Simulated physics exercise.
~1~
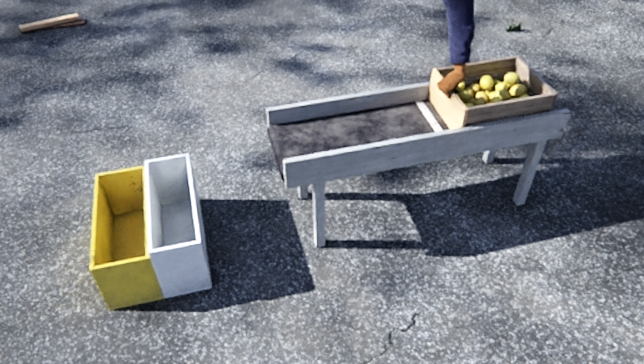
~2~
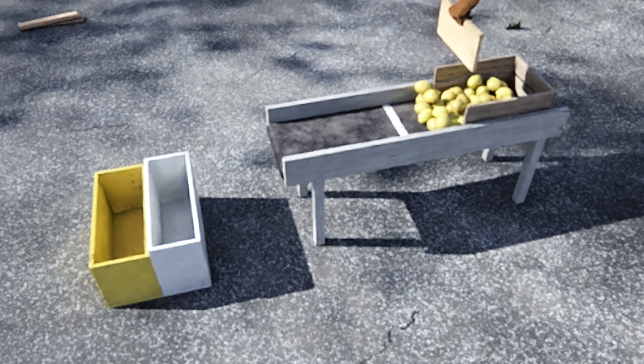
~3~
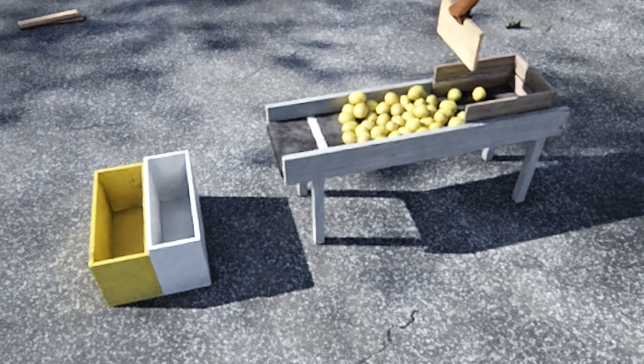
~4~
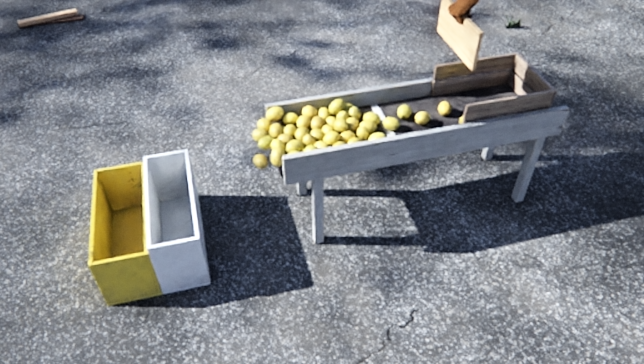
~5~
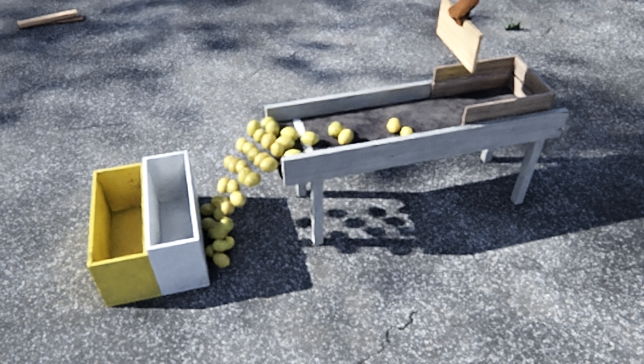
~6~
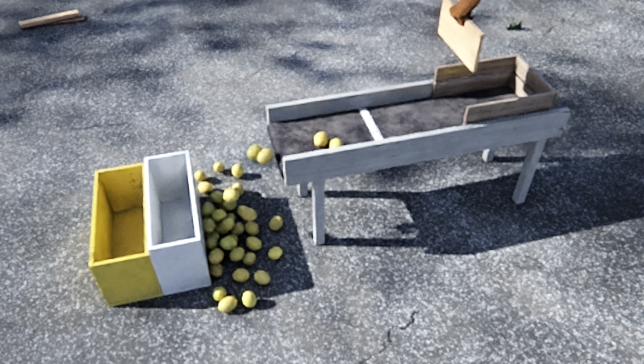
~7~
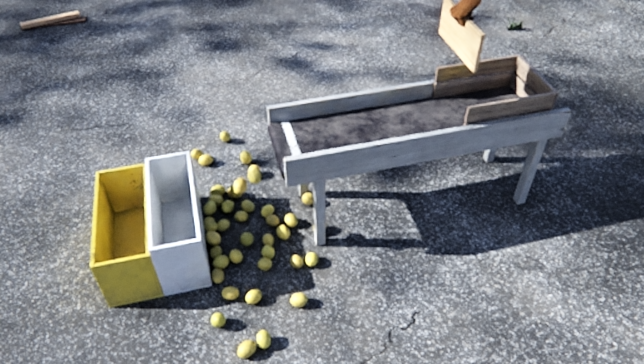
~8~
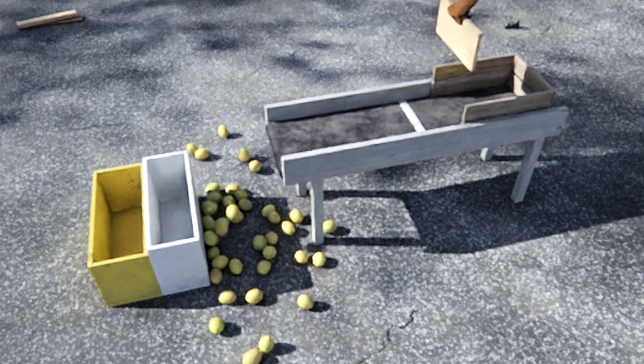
In this clip, a hand lifts a wooden gate from a pen of lemons, and a dark, striped belt carries them left until they spill off its end. They land on the pavement beside a white bin and scatter, leaving it and the yellow tote beyond empty.
